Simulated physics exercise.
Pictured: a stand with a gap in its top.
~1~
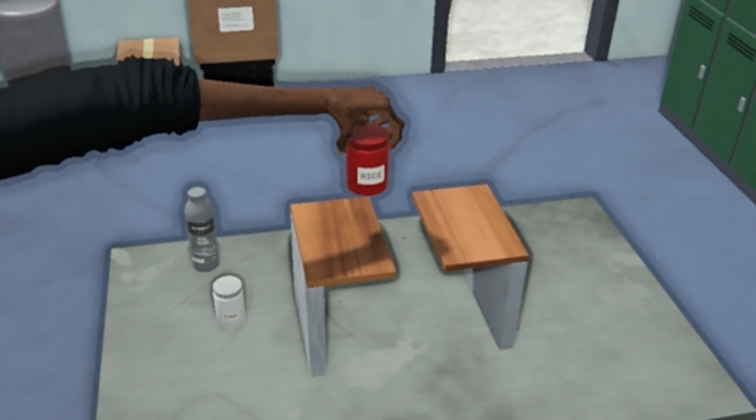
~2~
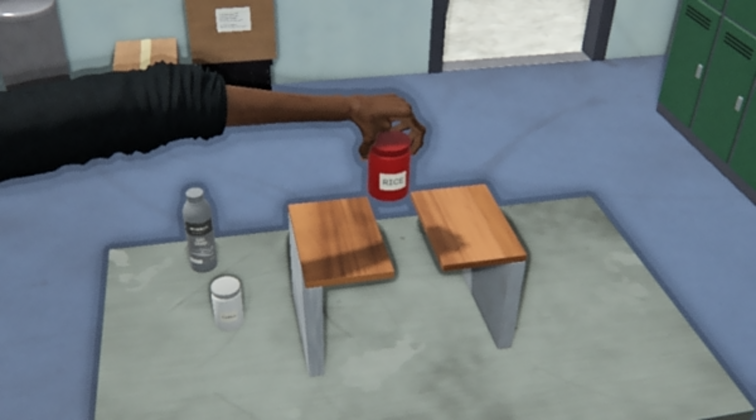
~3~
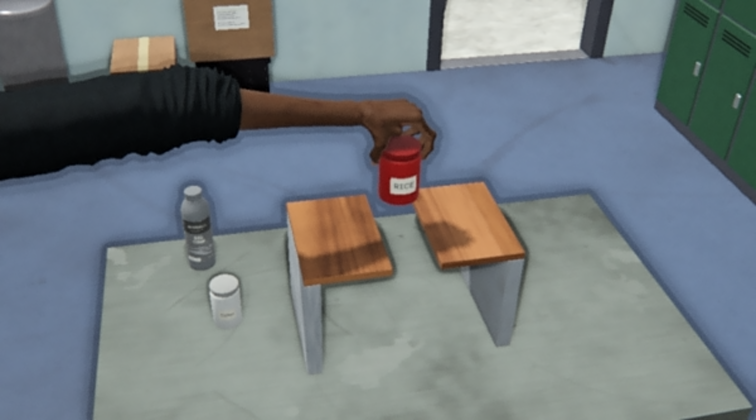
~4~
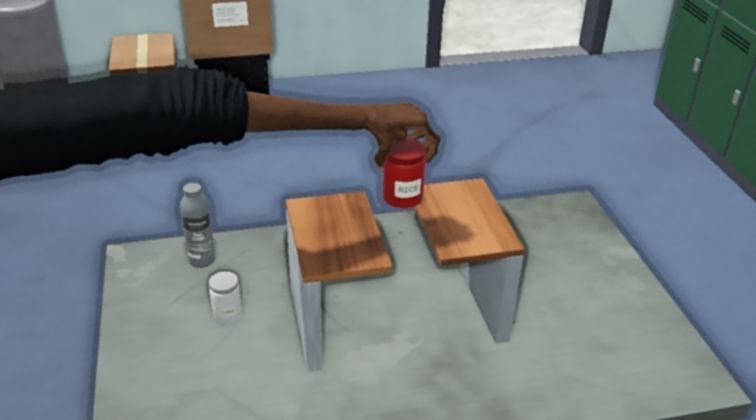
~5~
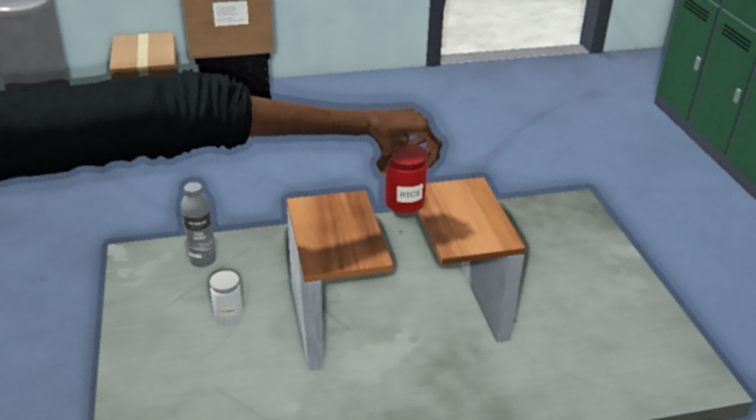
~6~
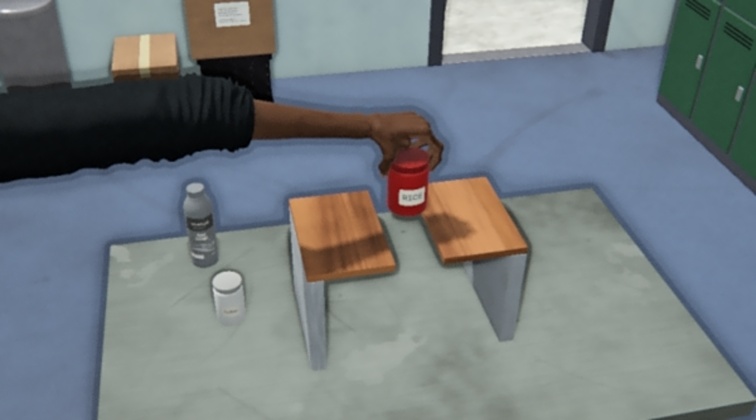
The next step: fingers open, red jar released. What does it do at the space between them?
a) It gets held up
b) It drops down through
Answer: B.
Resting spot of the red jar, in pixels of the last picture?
Close to (403, 295) in the last picture.
Then, 0.30 s on from there, red jar shifted well along near (404, 264).
Then, 0.40 s on from there, red jar shifted well along near (403, 289).
In the end, moved from the start, red jar; the other 2 unmoved. At the end, from the last picture's camera, red jar near (403, 295). The jar drops through.
